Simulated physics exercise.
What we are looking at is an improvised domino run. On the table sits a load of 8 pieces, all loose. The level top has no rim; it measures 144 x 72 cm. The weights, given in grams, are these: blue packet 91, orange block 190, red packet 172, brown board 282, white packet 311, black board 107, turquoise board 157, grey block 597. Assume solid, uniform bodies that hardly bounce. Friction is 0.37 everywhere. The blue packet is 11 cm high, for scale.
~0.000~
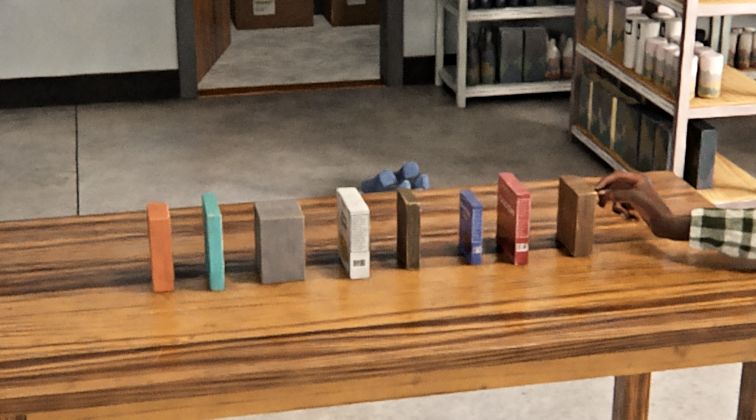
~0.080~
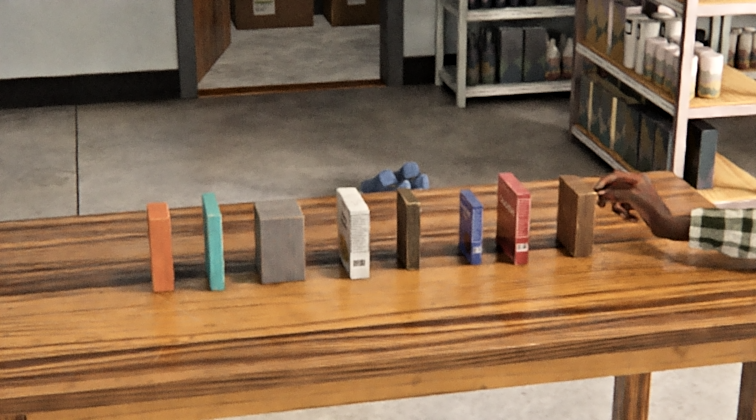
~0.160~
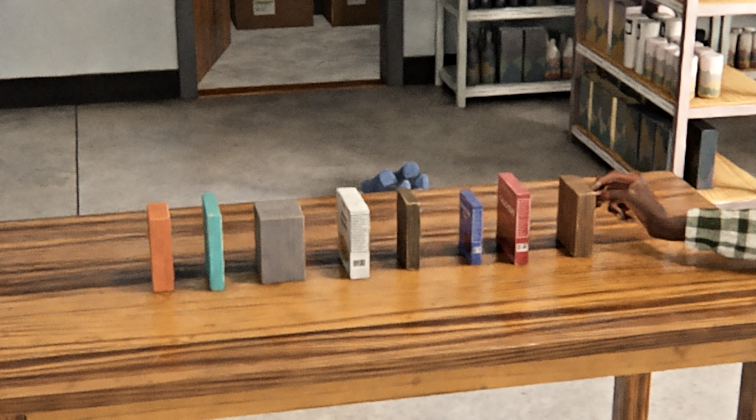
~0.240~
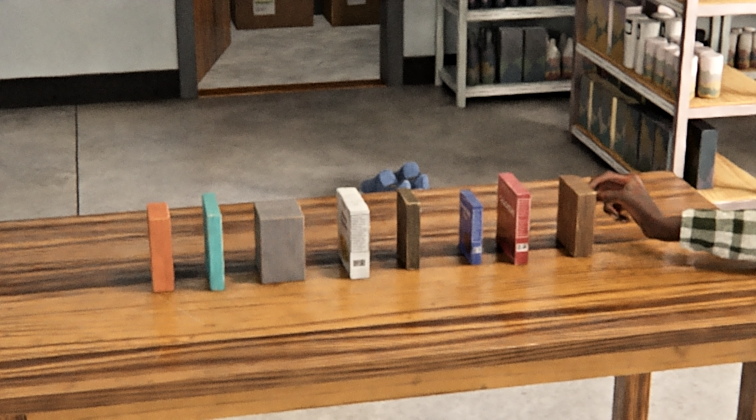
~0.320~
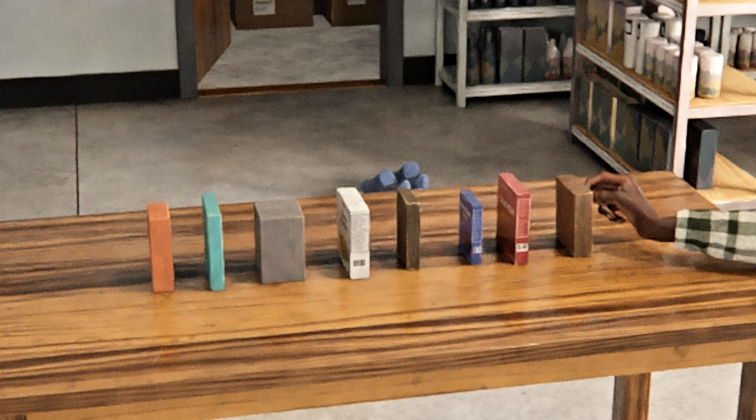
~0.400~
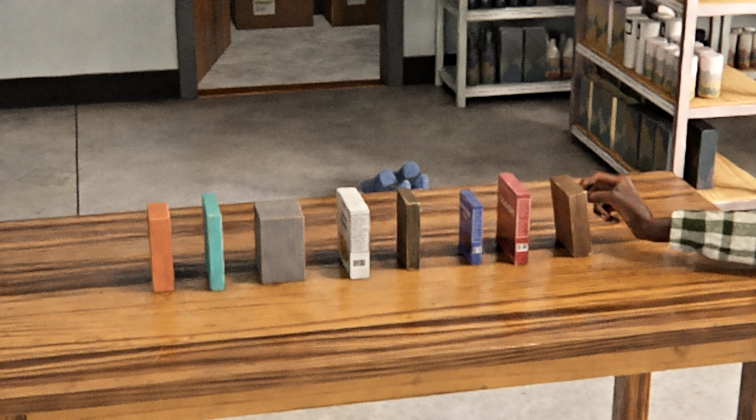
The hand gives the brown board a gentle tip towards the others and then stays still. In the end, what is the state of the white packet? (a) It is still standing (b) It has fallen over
Answer: A.
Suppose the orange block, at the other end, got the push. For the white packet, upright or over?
The white packet remains standing.
Around 0.80 s, brown board 64° over; red packet at 20° to upright.
Around 1.00 s, brown board 90° over; red packet on its side; blue packet on its side; black board at 8° to upright.
Around 1.10 s, brown board 90° over; red packet on its side; blue packet on its side; black board at 26° to upright.
Finally (2.2 s), on their side or leaning hard on the table, blue packet and red packet; the other 4 still in place (within 5 cm). Final places as that camera would see them, white packet near (353, 232).
